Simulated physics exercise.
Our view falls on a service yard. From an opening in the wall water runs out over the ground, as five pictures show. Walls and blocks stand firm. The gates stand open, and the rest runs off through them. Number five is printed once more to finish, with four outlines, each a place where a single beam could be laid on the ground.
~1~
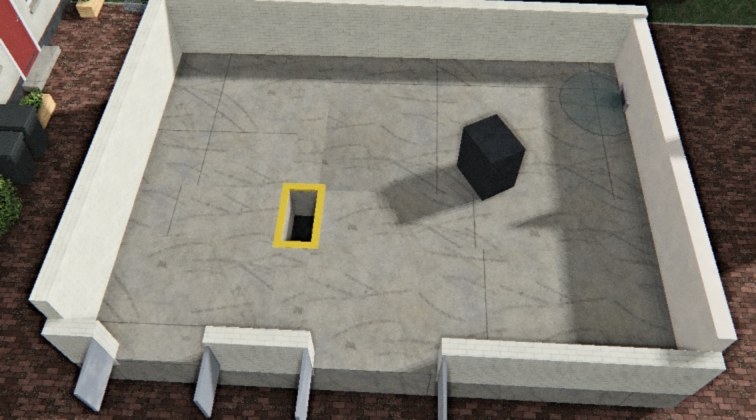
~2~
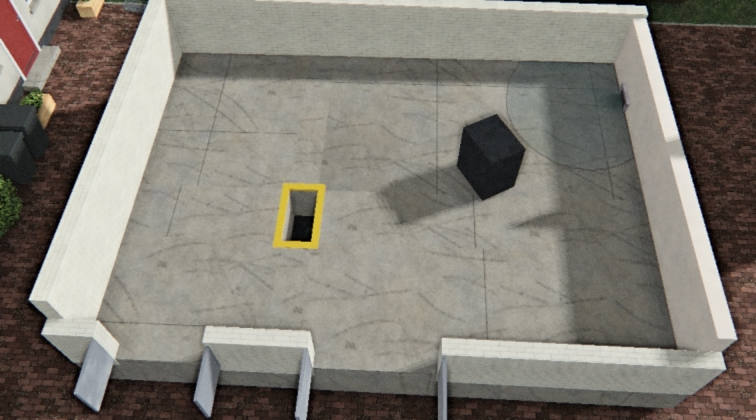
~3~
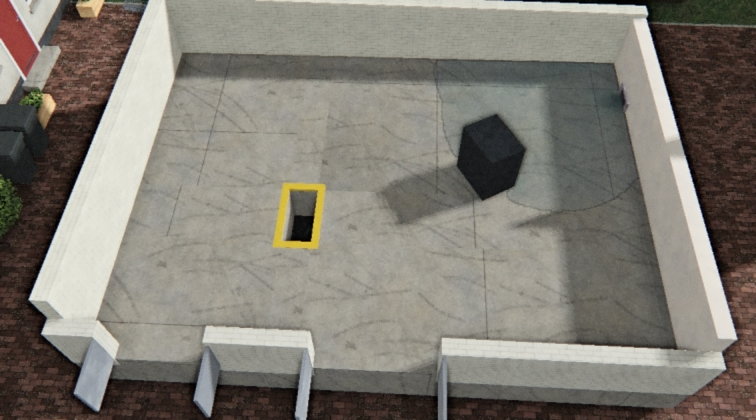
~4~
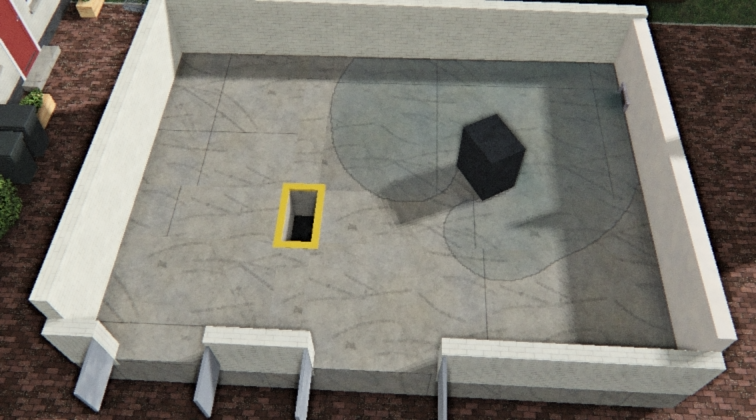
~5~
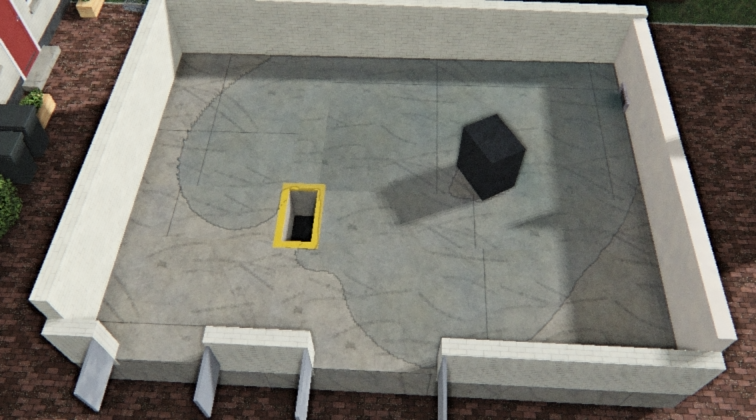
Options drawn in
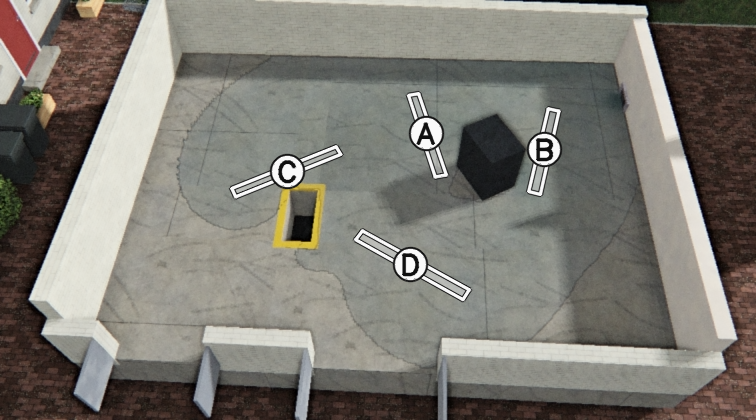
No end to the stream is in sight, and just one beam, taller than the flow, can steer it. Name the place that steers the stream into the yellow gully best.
D.
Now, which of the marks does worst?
A it is.
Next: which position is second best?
That would be C.
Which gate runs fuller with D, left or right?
The left gate.
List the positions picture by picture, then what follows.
Outfall at (625, 98); yellow gully at (300, 215); open gate at (169, 346); open gate at (376, 355); water covers 3 % of the ground and shows as far out as (576, 120); yellow gully still dry.
Water covers 9 % of the ground and shows as far out as (518, 126); yellow gully still dry.
Water covers 19 % of the ground and shows as far out as (442, 69); yellow gully still dry.
Water covers 36 % of the ground and shows as far out as (337, 90); yellow gully still dry.
Water covers 66 % of the ground and shows as far out as (185, 170); yellow gully taking water.
On the marked copy, A from (413, 94) to (440, 175); B from (534, 193) to (553, 109); C from (233, 192) to (338, 150); D from (359, 235) to (466, 294).
With A, about 4 % of the stream runs into the yellow gully, about 94 % out by the gates.
With B, about 15 % of the stream runs into the yellow gully, about 83 % out by the gates.
With C, about 22 % of the stream runs into the yellow gully, about 76 % out by the gates.
With D, about 32 % of the stream runs into the yellow gully, about 67 % out by the gates.
